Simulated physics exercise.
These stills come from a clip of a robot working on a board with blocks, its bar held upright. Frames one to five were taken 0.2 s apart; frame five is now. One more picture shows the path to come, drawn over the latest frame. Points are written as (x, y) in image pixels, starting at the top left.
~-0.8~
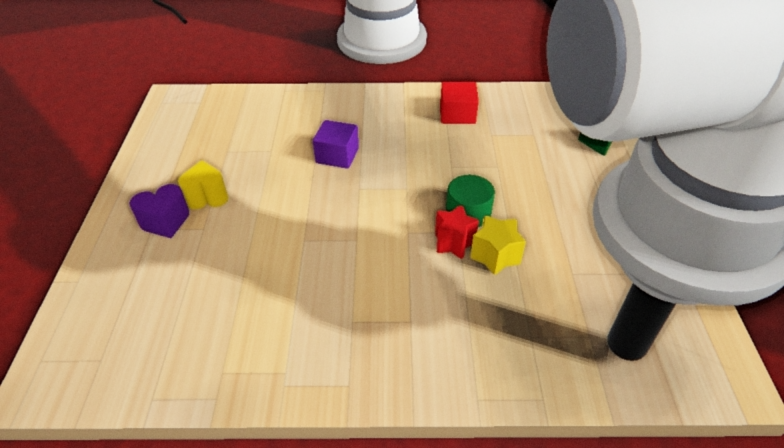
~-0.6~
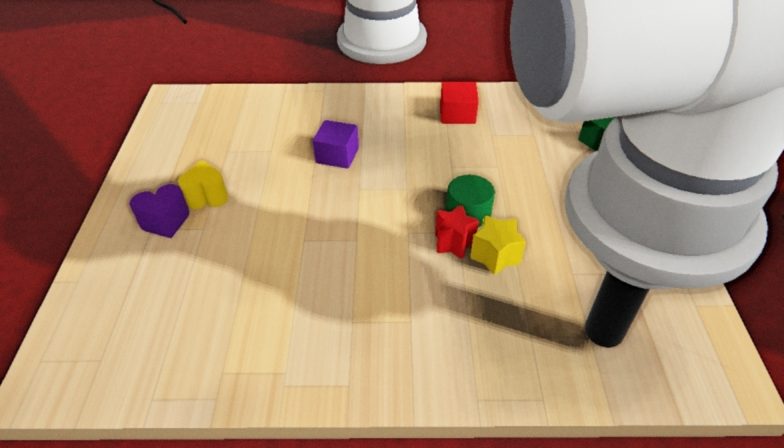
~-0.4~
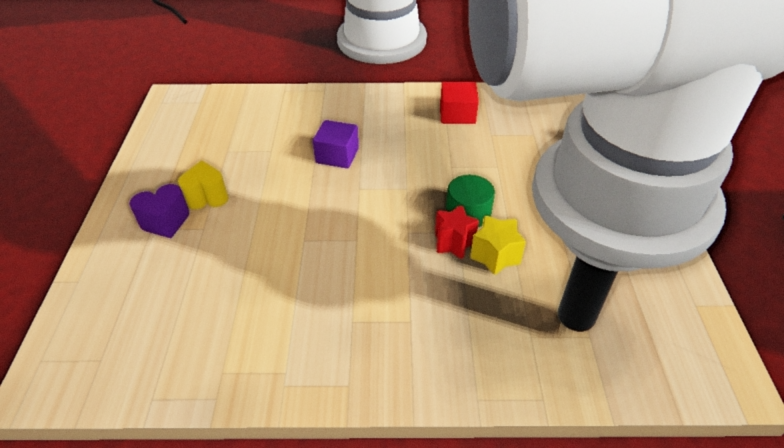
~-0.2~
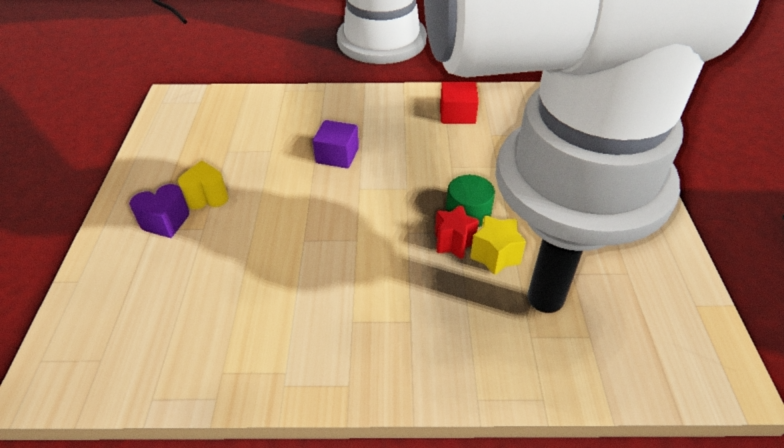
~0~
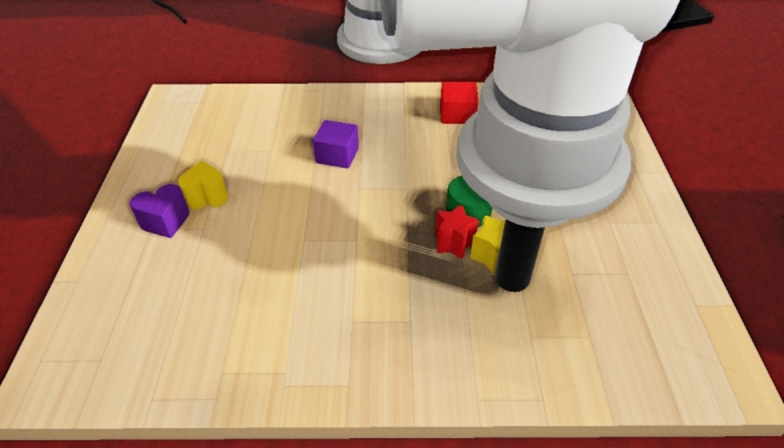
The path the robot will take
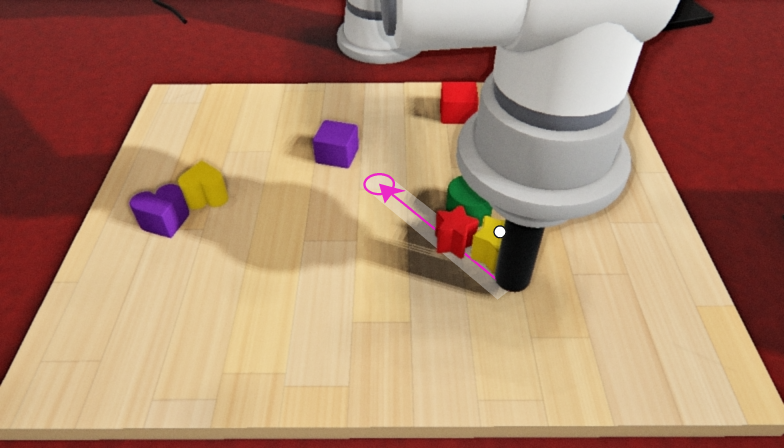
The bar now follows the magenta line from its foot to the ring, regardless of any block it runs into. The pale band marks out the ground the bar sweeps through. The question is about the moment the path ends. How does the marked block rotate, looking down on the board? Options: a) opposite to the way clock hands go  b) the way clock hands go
Answer: B.
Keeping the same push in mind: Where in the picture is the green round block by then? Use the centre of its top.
Just about (472, 175).
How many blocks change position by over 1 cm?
Of all the blocks, three or more travel more than a centimetre.
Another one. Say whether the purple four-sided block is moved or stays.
The purple four-sided block keeps its place.
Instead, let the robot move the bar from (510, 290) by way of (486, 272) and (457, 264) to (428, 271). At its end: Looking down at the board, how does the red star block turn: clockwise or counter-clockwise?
Rotates counter-clockwise.
The drawn path runs from (510, 290) to (379, 184); the dot is on the yellow star block.
On the path given first. One third of the way, bar at (462, 240); red star block at (440, 207), turned 55° anticlockwise; green round block at (471, 177); yellow star block at (487, 210), turned 70° clockwise.
Two thirds of the way, bar at (417, 204); red star block at (399, 175), turned 55° anticlockwise; green round block at (472, 175); yellow star block at (485, 208), turned 90° clockwise.
At the end, bar at (379, 174); purple four-sided block not moved; red star block at (363, 146), turned 55° anticlockwise; green round block at (472, 175); yellow star block at (485, 208), turned 90° clockwise.
